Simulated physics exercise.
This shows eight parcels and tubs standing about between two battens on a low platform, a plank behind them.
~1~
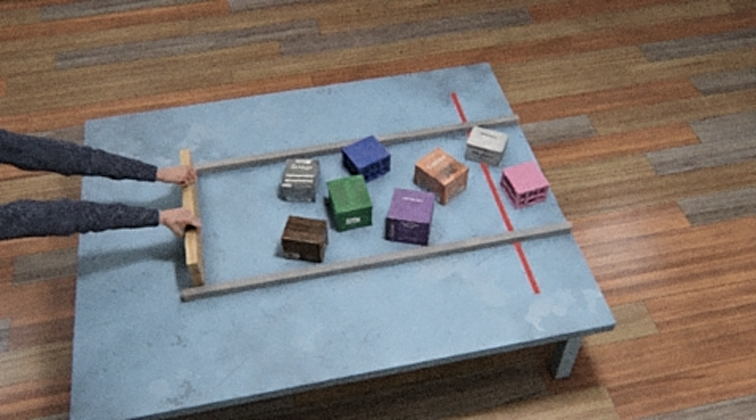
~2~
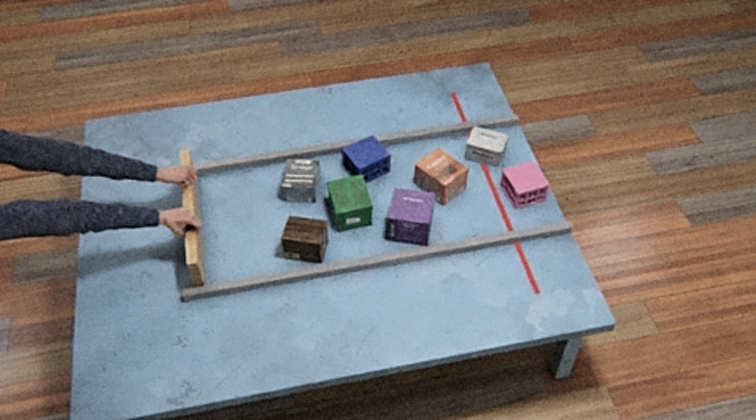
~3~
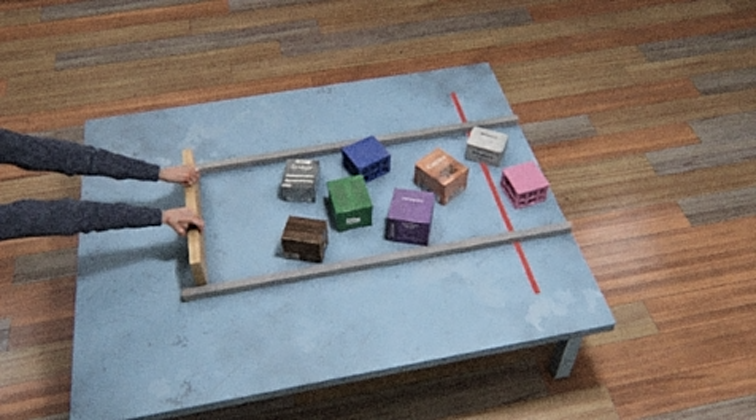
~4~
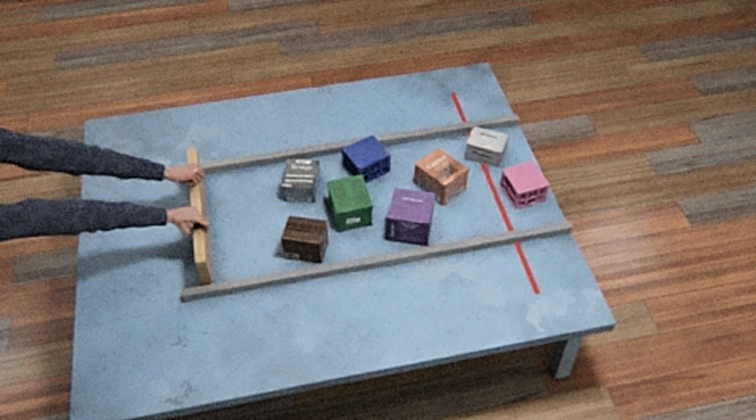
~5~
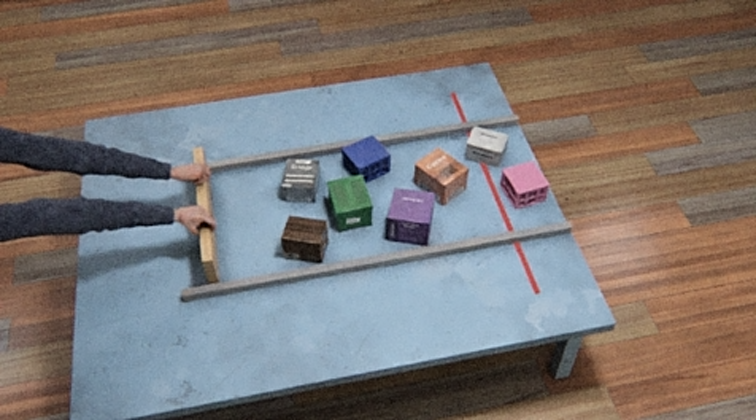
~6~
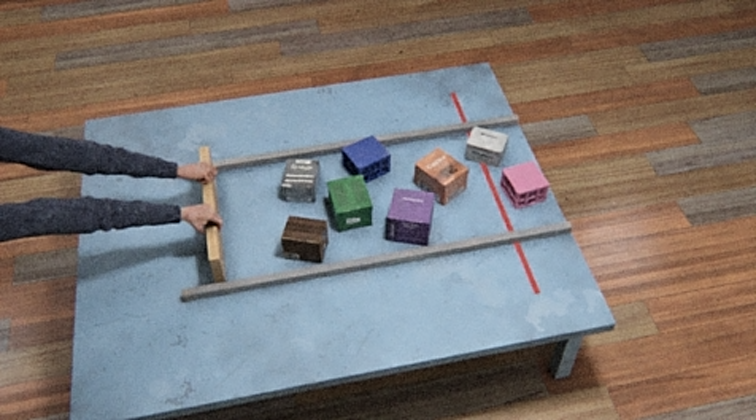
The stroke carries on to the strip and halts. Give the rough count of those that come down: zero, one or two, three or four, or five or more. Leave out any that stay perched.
The number that fall off is three or four.
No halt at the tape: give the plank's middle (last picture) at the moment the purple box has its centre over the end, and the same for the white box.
Its middle is around (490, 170) and around (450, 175).
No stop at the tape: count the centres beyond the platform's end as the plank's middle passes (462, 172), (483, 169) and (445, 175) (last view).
The counts: 2, 3 and 0.
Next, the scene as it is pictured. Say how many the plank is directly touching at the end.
The number is 3.
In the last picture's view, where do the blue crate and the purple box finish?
First (525, 135), then (559, 189).
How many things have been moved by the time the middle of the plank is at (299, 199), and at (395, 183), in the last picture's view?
First 2, then 6.
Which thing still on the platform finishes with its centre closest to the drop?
Foremost is the purple box.
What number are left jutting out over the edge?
That would be 2.
A little later, none off yet; pink crate at rest near (524, 185); white box at rest near (487, 147); orange box at rest near (441, 176).
When it is over, the number that fall off is three or four; down, orange box, white box and pink crate.
